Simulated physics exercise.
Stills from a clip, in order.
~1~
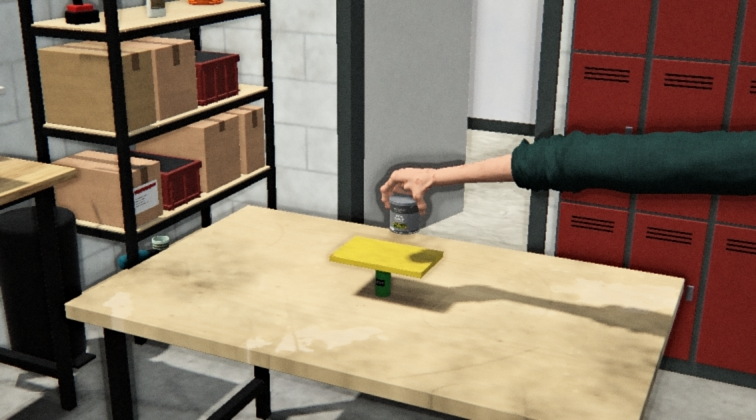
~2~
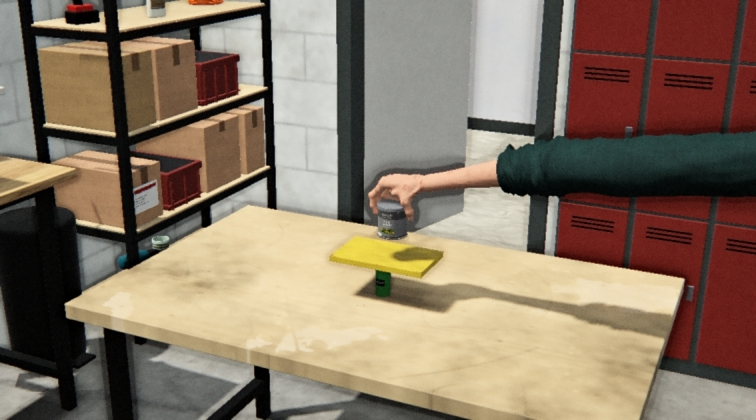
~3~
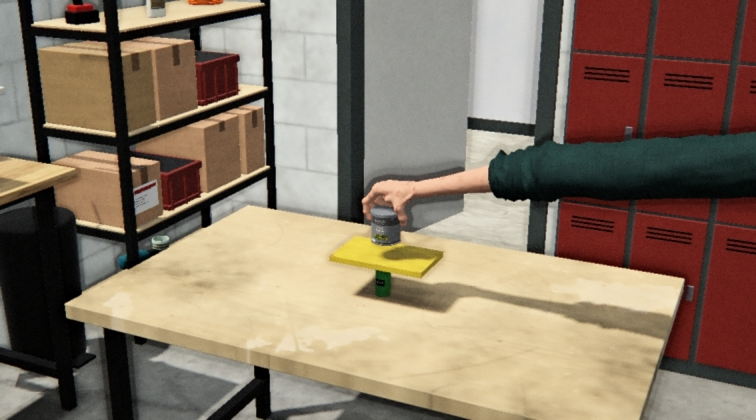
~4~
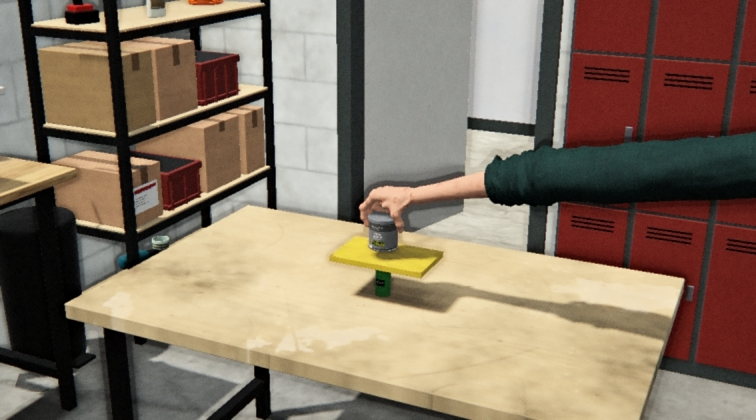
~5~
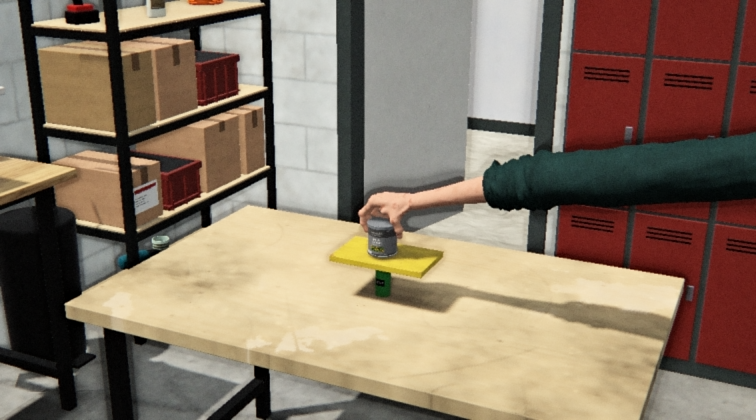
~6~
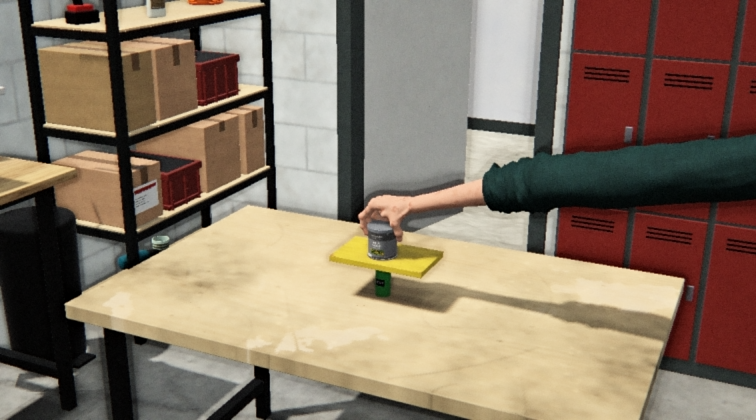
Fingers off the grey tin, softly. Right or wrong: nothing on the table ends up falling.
Right.
Then, 0.30 s past the last view, nothing moves.
Then, 0.70 s past the last view, grey tin resting near (383, 240).
Finally, all 3 still in place. Final places as the last picture's camera would see them, grey tin near (383, 240). The stack stays up.
